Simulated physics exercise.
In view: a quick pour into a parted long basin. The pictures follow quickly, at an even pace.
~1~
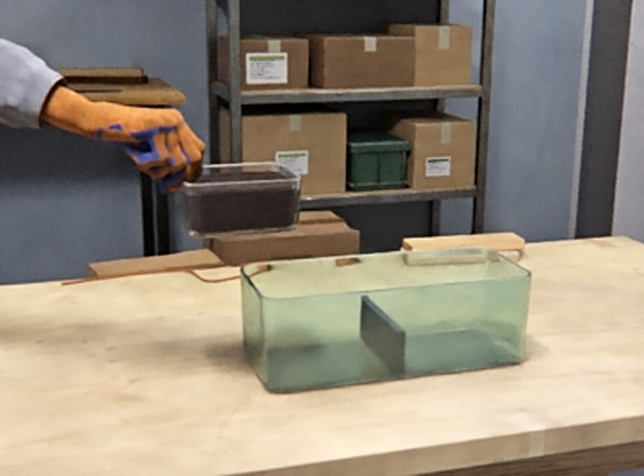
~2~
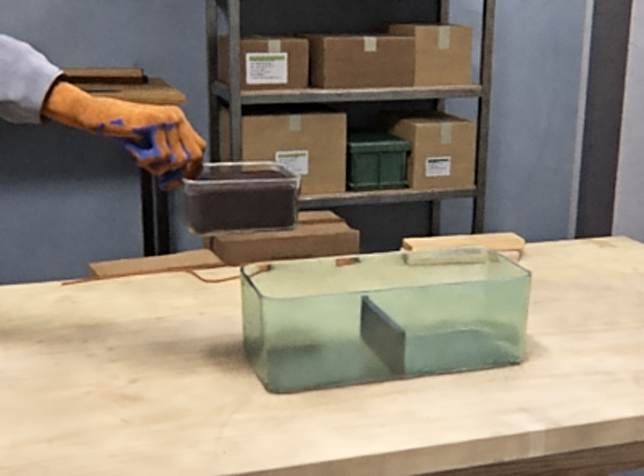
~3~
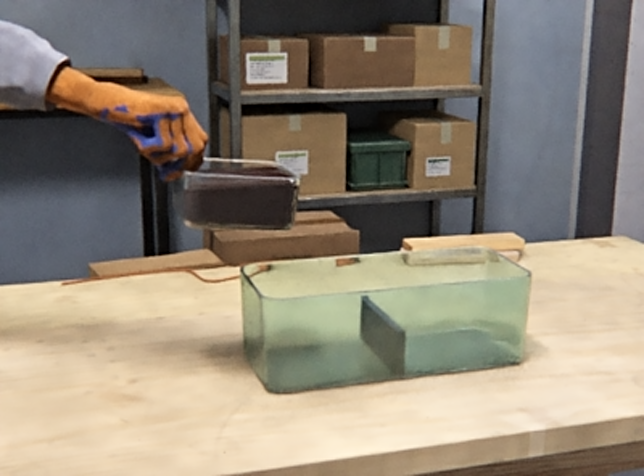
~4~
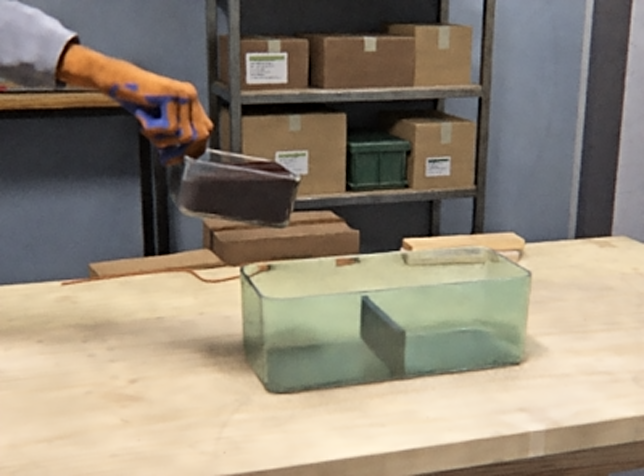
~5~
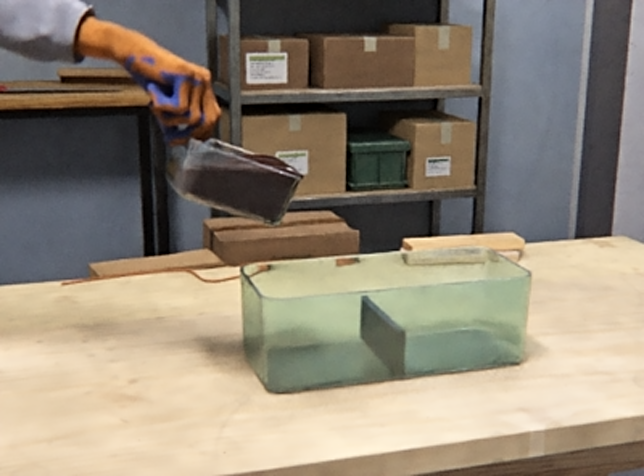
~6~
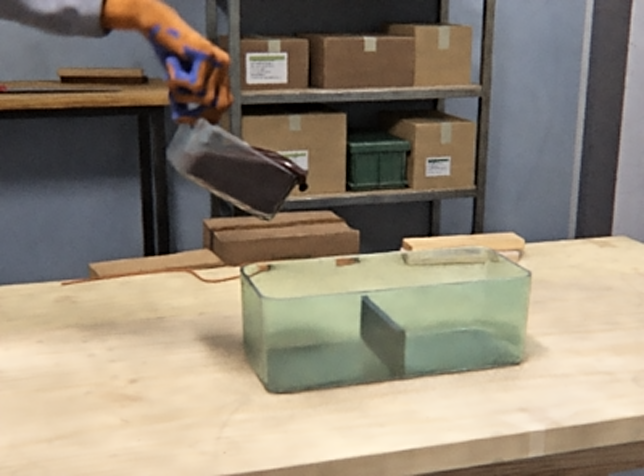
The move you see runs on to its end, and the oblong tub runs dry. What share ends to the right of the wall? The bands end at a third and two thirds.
It comes to between a third and two thirds.
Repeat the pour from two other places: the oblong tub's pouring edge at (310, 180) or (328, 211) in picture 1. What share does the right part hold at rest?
The first gives 70 %, the second 80 %.
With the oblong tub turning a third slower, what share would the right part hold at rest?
Near 40 %.
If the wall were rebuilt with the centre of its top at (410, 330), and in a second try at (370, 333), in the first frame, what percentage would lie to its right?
In turn 20 and 70 in a hundred.
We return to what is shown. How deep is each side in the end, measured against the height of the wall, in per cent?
Left: 20 %. Right: 30 %.
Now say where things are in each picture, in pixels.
It leans 0°; its right rim is at (291, 172); the coffee meets the walls at (181, 184) and (288, 178); the long basin's rim runs from (251, 283) to (509, 261); the wall's top is at (382, 314), in the first picture.
It leans 1°; its right rim is at (291, 172); the coffee meets the walls at (181, 183) and (288, 178), in the second picture.
It leans 6°; its right rim is at (291, 172); the coffee meets the walls at (180, 179) and (288, 173), in the third picture.
It leans 13°; its right rim is at (291, 172); the coffee meets the walls at (179, 172) and (288, 168), in the fourth picture.
It leans 21°; its right rim is at (290, 173); the coffee meets the walls at (177, 160) and (287, 165); 3 per cent is over the edge, in the fifth picture.
It leans 32°; its right rim is at (290, 173); the coffee meets the walls at (178, 146) and (279, 160); 7 per cent is over the edge, in the sixth picture.
A moment on, the tilt is 93° and 24 per cent is still to pour, 16 is left of the wall and 0 right of it.
Next, the tilt is 104° and 1 per cent is still to pour, 27 is left of the wall and 60 right of it.
Then the tilt is 104° and 0 per cent is still to pour, 37 is left of the wall and 55 right of it.
Later the tilt is 104° and 0 per cent is still to pour, 38 is left of the wall and 56 right of it.
At rest 38 per cent lies left of the wall, 56 right of it and 5 outside.
